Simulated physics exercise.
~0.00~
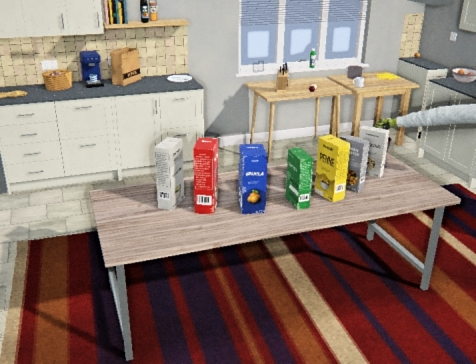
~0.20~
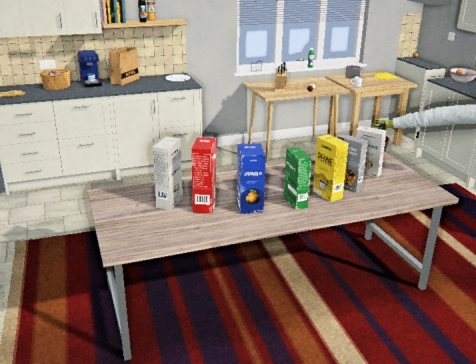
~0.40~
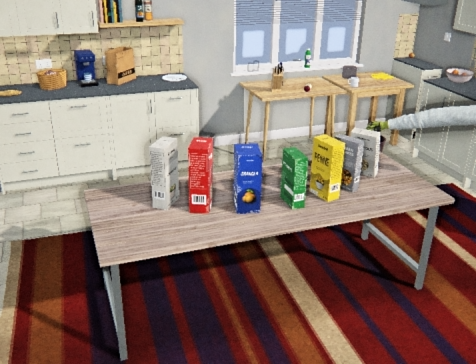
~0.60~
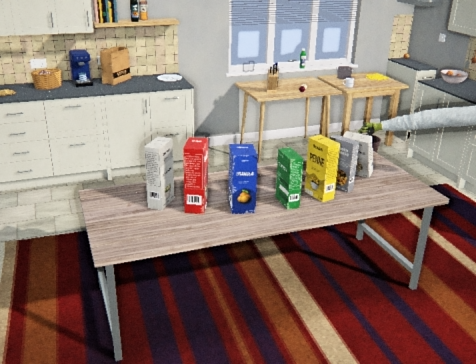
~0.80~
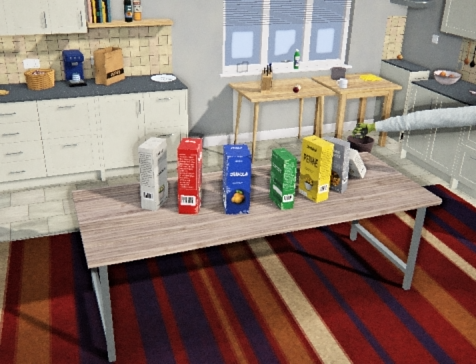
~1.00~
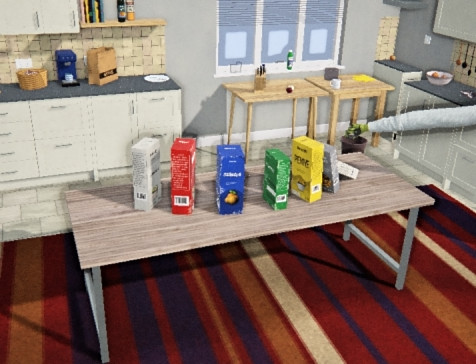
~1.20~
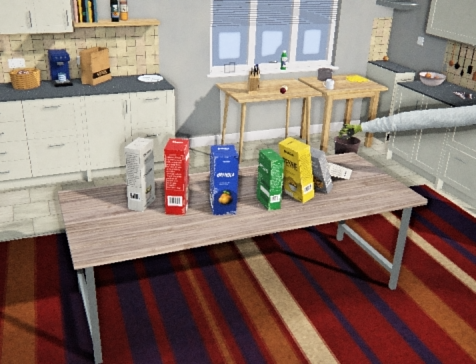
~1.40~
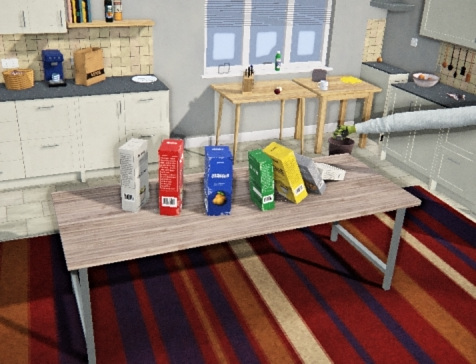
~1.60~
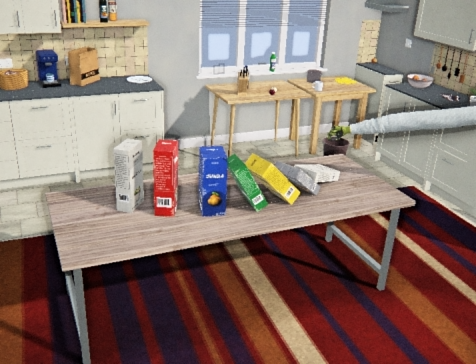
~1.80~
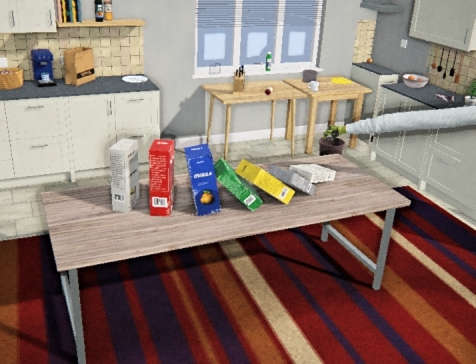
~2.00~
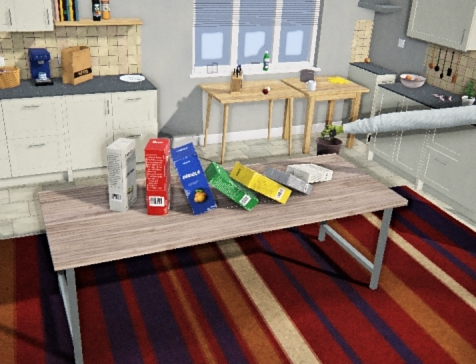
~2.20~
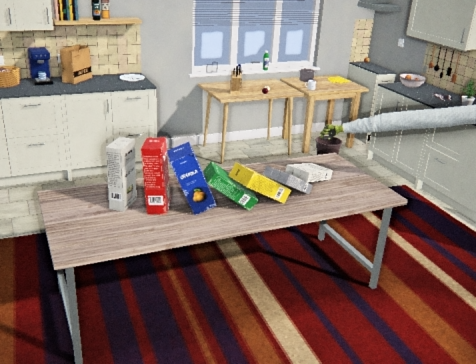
The far right box topples leftward, tipping boxes down to the blue one, leaving two standing.
